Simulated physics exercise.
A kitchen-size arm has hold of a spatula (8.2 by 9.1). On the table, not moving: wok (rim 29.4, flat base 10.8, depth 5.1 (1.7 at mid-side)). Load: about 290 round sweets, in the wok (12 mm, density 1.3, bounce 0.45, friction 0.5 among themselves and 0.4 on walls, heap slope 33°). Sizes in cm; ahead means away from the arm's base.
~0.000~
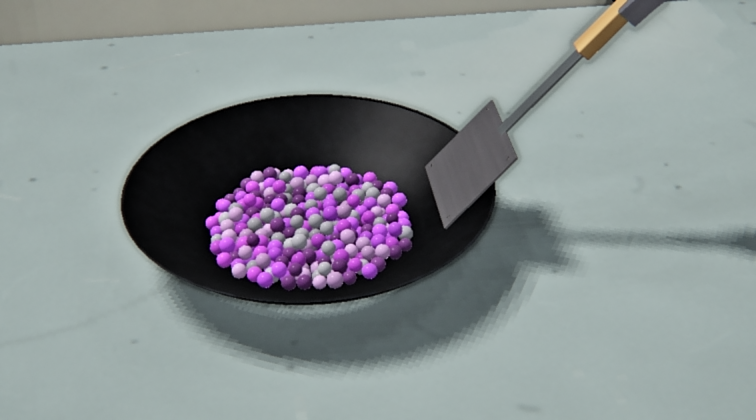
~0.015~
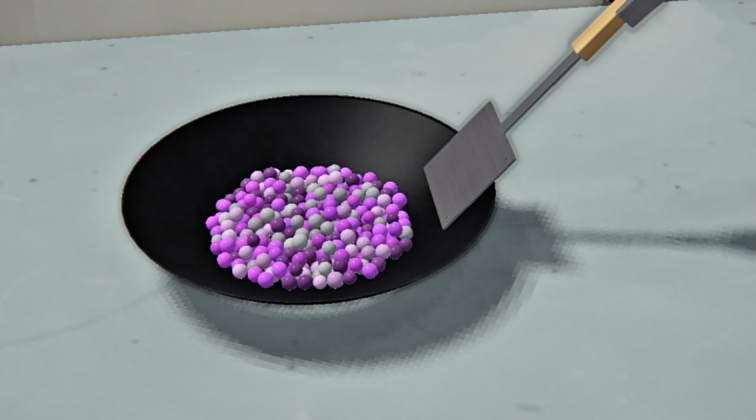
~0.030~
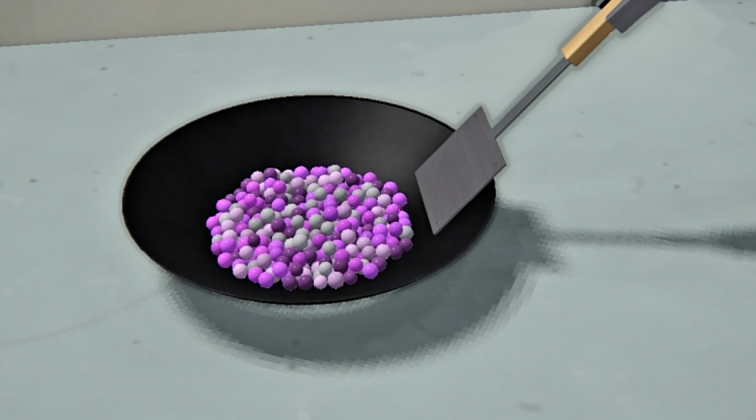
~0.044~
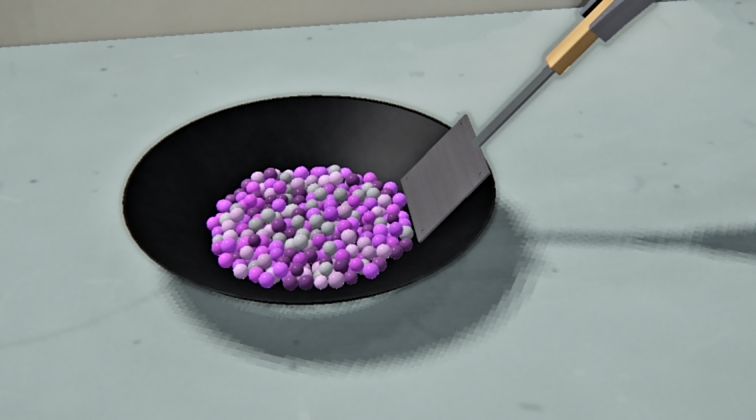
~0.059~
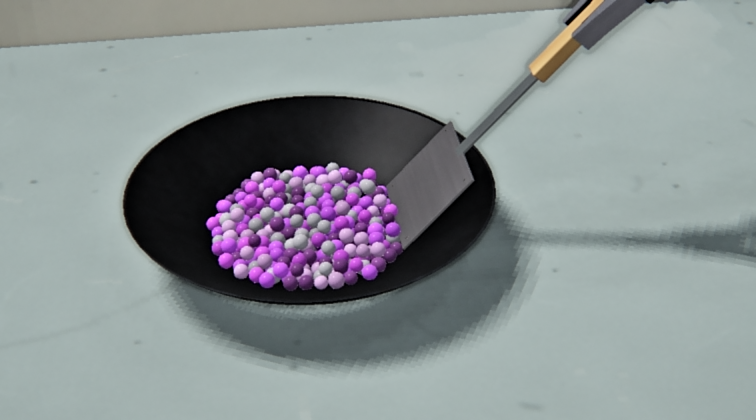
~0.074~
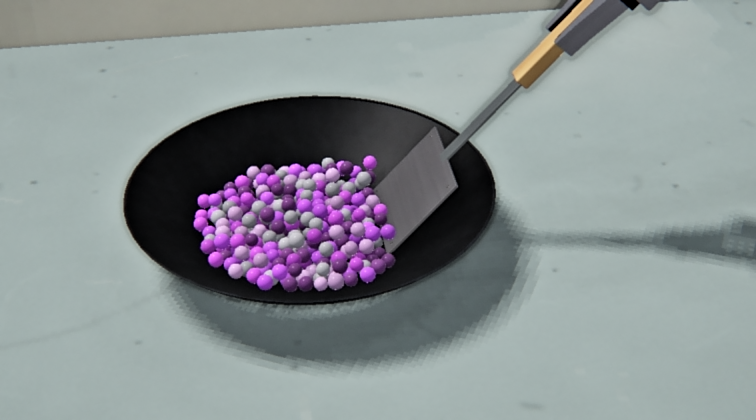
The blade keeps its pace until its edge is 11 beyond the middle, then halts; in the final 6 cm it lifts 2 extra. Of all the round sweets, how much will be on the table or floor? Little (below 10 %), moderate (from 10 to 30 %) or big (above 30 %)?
A big share, above 30 %, ends on the table or floor.
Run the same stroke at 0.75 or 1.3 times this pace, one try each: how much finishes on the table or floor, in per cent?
About 40 and 50 per cent.
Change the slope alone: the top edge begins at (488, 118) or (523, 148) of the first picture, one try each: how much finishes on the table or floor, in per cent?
Some 50 and 45 per cent.
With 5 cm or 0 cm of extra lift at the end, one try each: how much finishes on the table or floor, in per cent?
Some 35 and 50 per cent.
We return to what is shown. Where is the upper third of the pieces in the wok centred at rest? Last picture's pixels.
Near (234, 236).
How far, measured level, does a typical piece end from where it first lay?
Some 11 cm.
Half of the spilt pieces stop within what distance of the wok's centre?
Some 30 cm.
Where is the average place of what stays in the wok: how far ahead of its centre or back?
Some 3.5 cm ahead.
After 0.14 s, sloping 48°, highest piece 8 above the table; 287 in the wok.
After 0.21 s, sloping 48°, highest piece 9 above the table; 280 in the wok, 7 on the blade or in flight.
After 0.44 s, sloping 48°, highest piece 10 above the table; 153 in the wok, 108 on the table or floor, 26 on the blade or in flight.
After 1.49 s, sloping 48°, highest piece 3 above the table; 153 in the wok, 134 on the table or floor.
In the end, 153 in the wok, 134 on the table or floor. That is 47 % on the table or floor.
